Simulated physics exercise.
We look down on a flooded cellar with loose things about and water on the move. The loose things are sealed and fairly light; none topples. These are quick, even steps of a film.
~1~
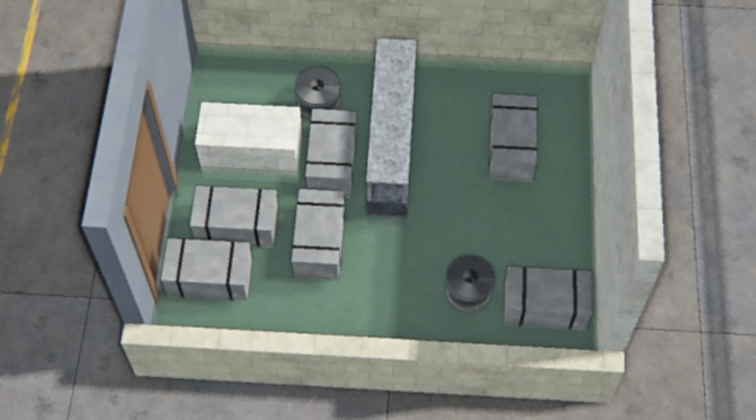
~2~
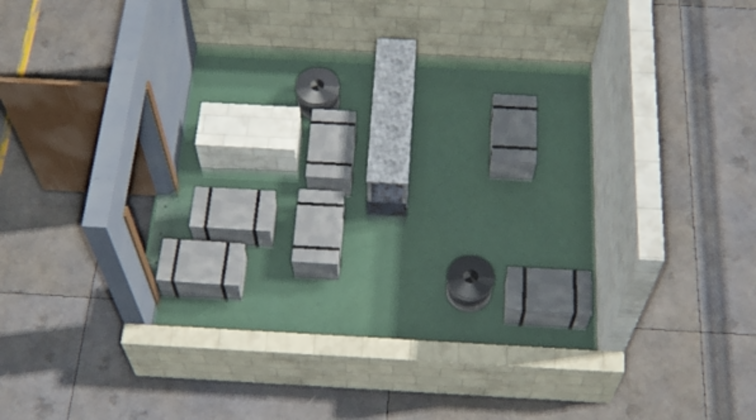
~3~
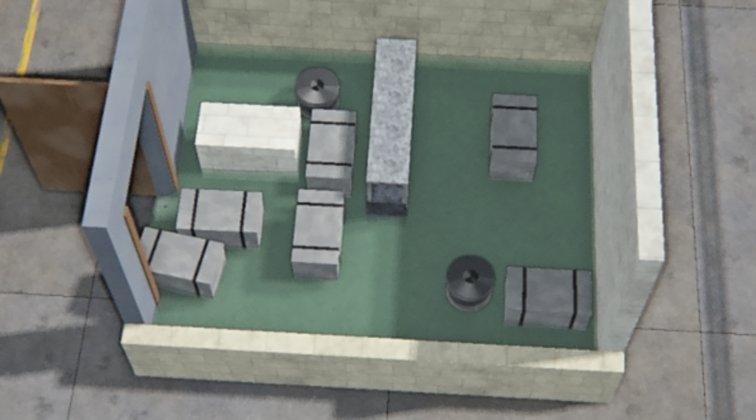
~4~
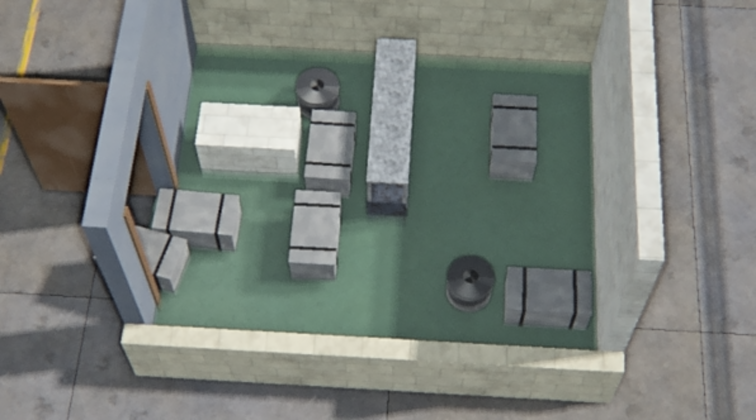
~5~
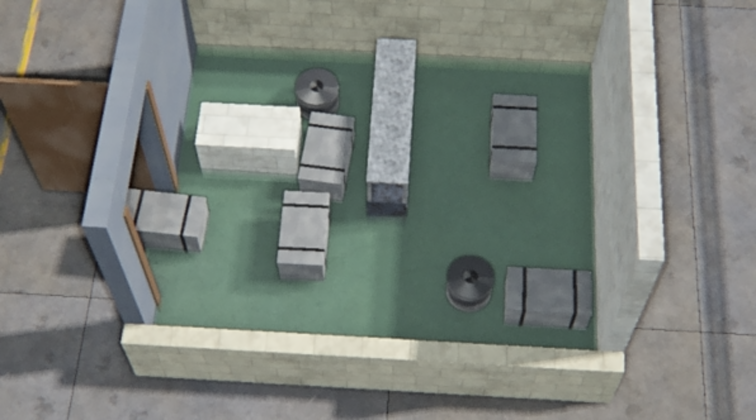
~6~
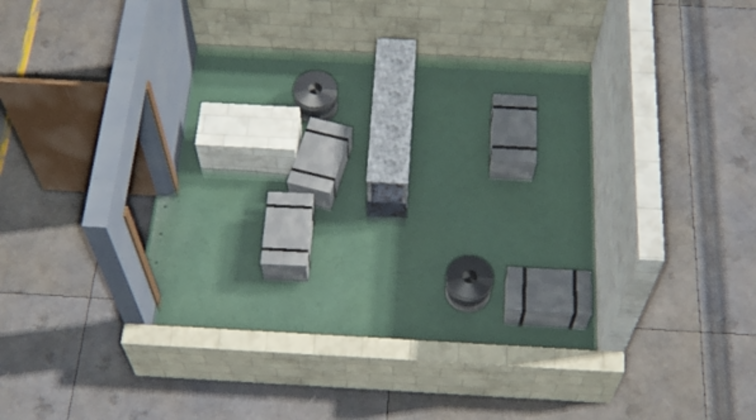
Flooded cellar with its left door swinging open, strapped trunks floating out through the doorway one after another, others drifting left behind them.
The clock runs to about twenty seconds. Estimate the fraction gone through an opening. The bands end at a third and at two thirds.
That comes to two thirds or more.
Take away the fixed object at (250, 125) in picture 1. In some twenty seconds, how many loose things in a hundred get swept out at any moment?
Roughly 60 per cent.
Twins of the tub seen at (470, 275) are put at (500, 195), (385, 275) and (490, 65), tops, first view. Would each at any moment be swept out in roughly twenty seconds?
As listed: Out, gone, kept in.
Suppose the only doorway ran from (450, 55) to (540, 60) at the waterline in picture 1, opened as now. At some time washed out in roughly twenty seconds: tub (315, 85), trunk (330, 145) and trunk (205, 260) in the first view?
In that order: Left behind, inside, left behind.
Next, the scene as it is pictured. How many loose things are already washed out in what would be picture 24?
4 of them.
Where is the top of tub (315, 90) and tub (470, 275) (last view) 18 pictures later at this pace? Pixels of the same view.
Near (321, 195) and (229, 280).
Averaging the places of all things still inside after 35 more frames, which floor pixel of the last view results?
Around (400, 277).
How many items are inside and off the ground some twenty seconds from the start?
2 of them.
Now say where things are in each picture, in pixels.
In the first picture, a trunk at (318, 226), afloat; a trunk at (331, 143) floats; 0 of 8 have shifted.
In the second picture, a trunk at (318, 226), afloat; a trunk at (331, 143) floats; 1 of 8 have shifted.
In the third picture, a trunk at (318, 226), afloat; a trunk at (331, 143) floats; 2 of 8 have shifted.
In the fourth picture, a trunk at (315, 227), afloat, close to its start; a trunk at (330, 144) floats; 2 of 8 have shifted.
In the fifth picture, a trunk at (304, 227) floats, close to its start; a trunk at (327, 148) floats, close to its start; 4 of 8 have shifted.
In the sixth picture, a trunk at (287, 228) floats, a stride from its start; a trunk at (320, 155), afloat, close to its start; 4 of 8 have shifted.
A moment on, 2 of 8 are out; 6 afloat.
Next, 4 of 8 are out; 4 afloat.
Later, 6 of 8 are out; 2 afloat.
In the end, 6 of 8 are out; 2 afloat.
